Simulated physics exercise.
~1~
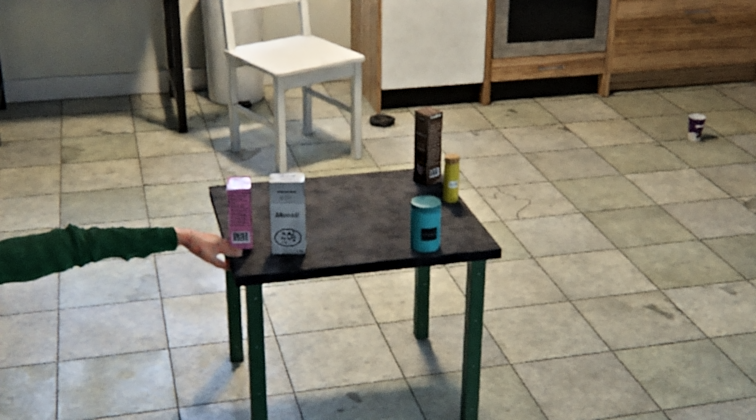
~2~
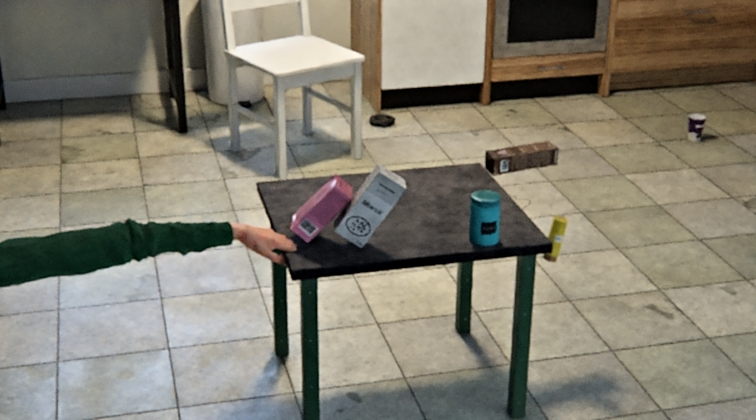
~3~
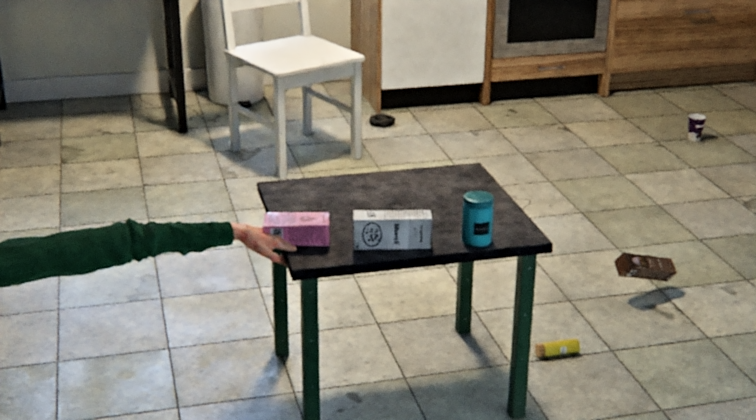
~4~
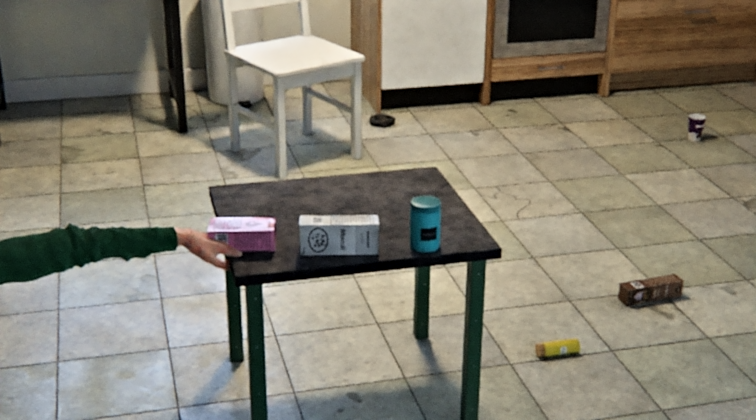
In a kitchen with a tiled floor, seen from slightly above, a small dark table with green legs stands before a white chair and wooden cabinets. A green-sleeved arm reaches from the left to its edge, near upright pink and white cartons, with a turquoise jar, a brown carton and a yellow shaker at the right. The table shifts right, the two left cartons lean, and the brown carton and shaker topple off the far side. The leaning cartons fall flat. The table moves back left, leaving both cartons lying on it, the jar upright, and the other two items on the floor.
